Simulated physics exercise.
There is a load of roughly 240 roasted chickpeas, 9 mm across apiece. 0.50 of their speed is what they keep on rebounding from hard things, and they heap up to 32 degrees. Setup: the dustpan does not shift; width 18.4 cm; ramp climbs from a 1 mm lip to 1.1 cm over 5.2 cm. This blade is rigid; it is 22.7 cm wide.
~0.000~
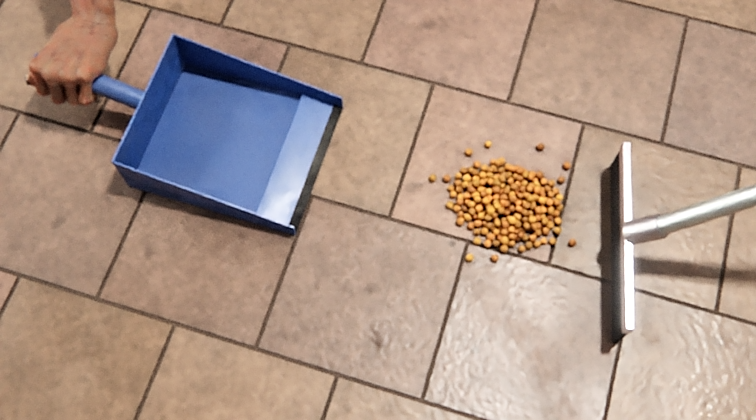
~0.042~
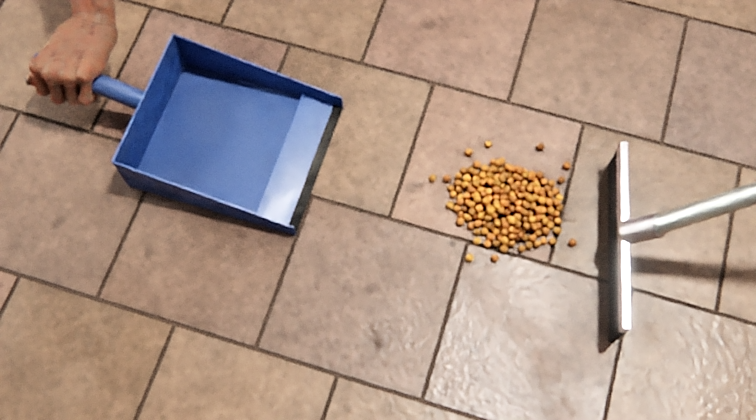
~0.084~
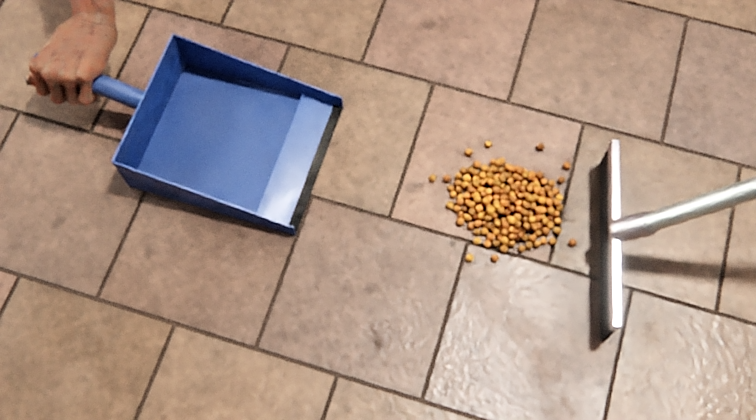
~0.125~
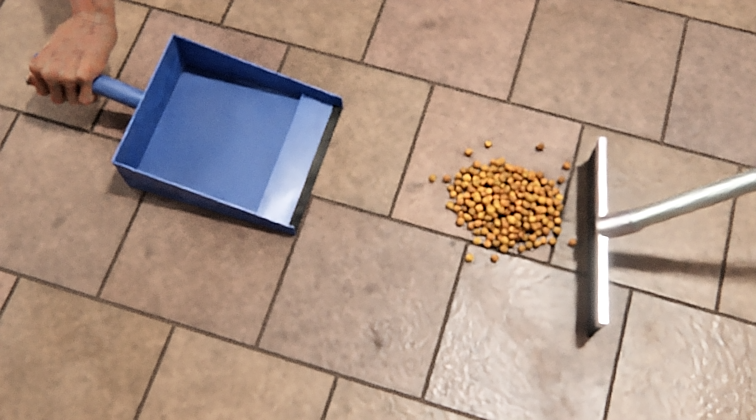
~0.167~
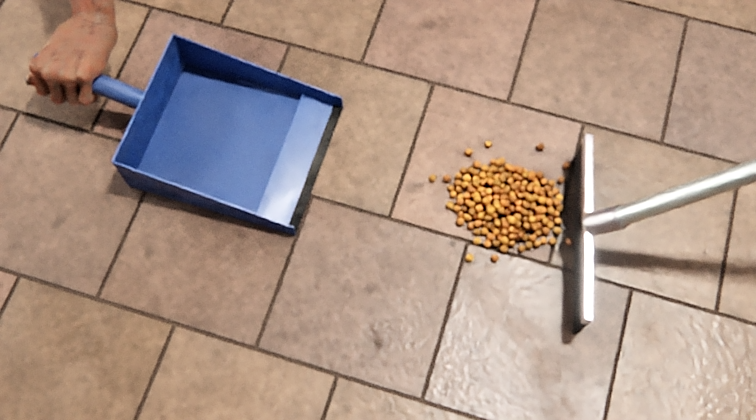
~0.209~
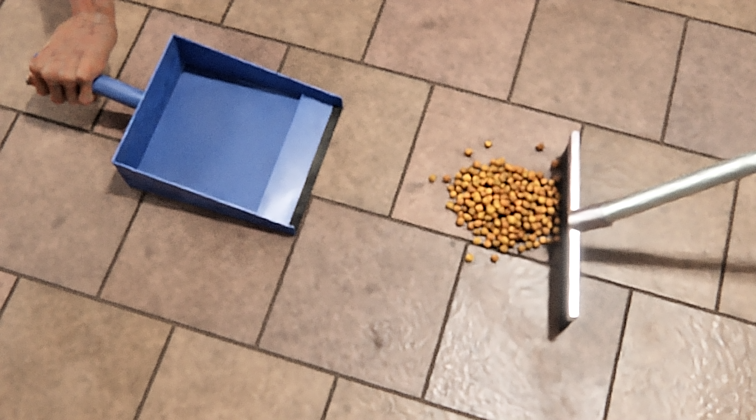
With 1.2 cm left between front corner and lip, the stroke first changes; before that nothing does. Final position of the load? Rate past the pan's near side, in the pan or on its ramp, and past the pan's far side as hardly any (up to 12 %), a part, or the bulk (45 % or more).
Near side: Hardly any, pan: A part, far side: Hardly any.
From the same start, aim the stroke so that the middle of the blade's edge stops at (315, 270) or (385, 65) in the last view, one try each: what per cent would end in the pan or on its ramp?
About 20 % and 0 %.
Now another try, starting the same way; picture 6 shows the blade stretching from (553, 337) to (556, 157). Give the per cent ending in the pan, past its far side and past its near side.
Final per cent - pan 15, far 5, near 35.
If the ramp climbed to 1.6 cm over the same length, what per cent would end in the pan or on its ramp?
Estimate with the new ramp: Some 35 in a hundred.
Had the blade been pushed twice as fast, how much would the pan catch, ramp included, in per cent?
It would come to roughly 40 percent.
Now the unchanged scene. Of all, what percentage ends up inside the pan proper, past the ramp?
About 0 %.
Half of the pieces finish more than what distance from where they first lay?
Near 24 cm.
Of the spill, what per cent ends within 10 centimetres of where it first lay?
About 0 %.
After 0.56 s, middle of the blade 18 cm from the lip; 0 % over the lip, far side 5 %, near side 0 %.
After 0.79 s, middle of the blade 9 cm from the lip; 0 % over the lip, far side 5 %, near side 5 %.
Then, at 1.13 s, middle of the blade 4 cm from the lip; 40 % over the lip, far side 5 %, near side 5 %.
By 1.5 s all is still; near side 5 %, pan 40 %, far side 5 %, in front of the lip or behind the blade 50 %.
